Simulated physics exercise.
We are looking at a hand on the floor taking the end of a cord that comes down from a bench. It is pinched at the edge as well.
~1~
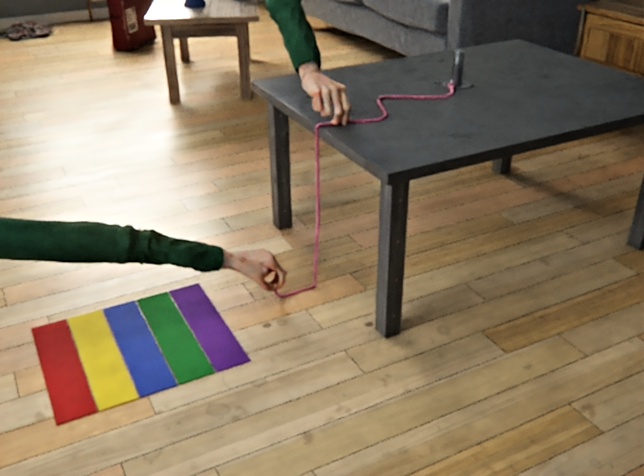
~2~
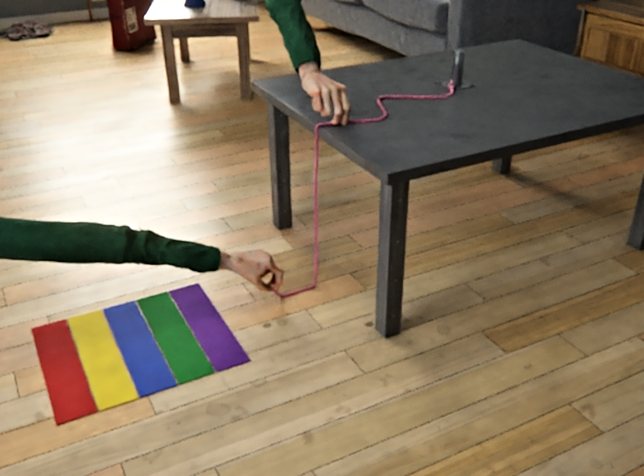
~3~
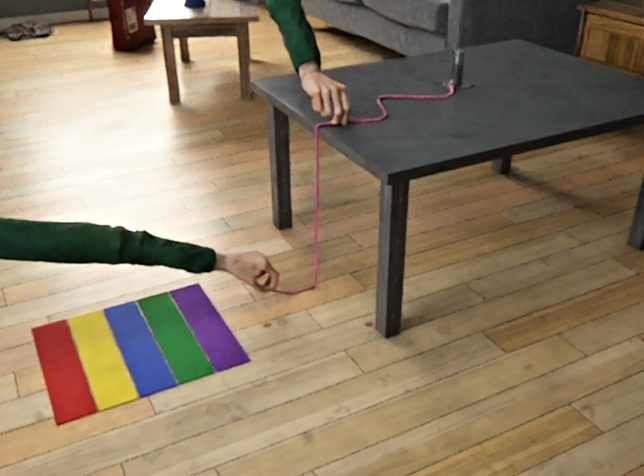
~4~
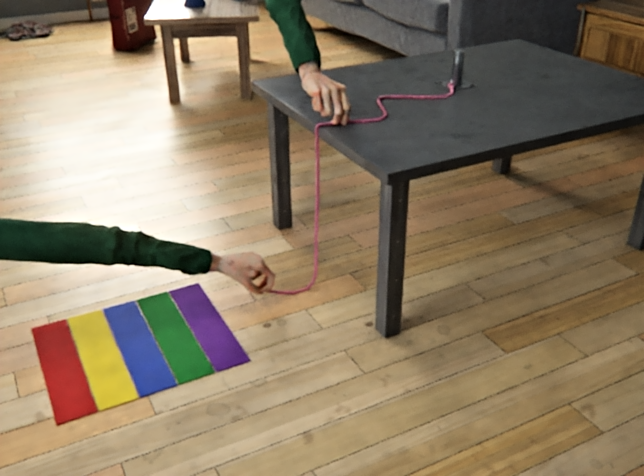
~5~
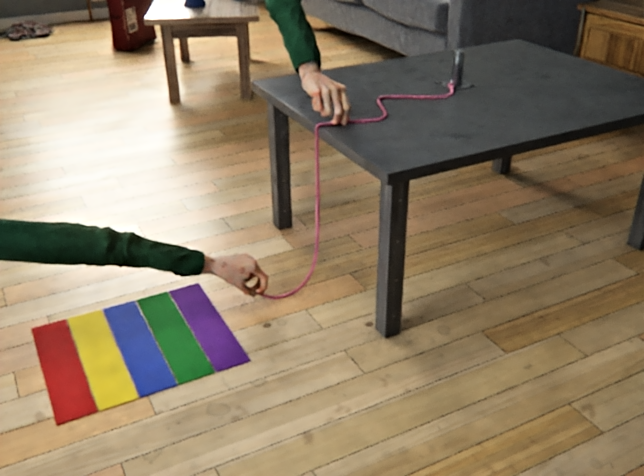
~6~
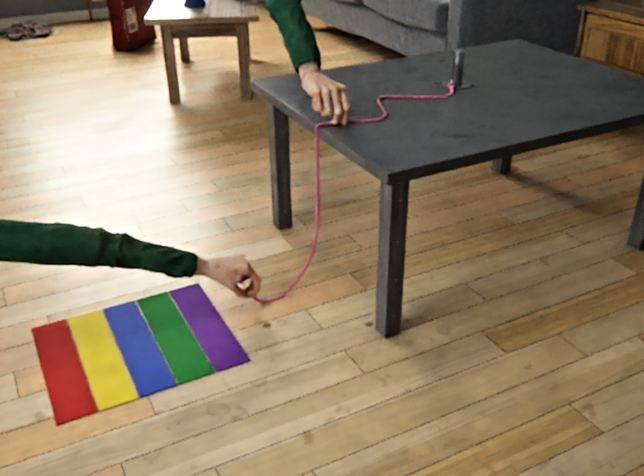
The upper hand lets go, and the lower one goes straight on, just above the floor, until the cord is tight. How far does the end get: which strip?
It gets as far as the yellow strip.
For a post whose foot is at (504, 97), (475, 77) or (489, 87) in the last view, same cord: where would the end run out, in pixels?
Near (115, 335), (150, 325) and (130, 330).
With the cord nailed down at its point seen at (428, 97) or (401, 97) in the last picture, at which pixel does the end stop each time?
In that order: (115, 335) and (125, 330).
Soon after, end near (172, 317); over green.
Then, end near (125, 330); over blue.
At full stretch, end near (96, 339); over yellow. The yellow one.
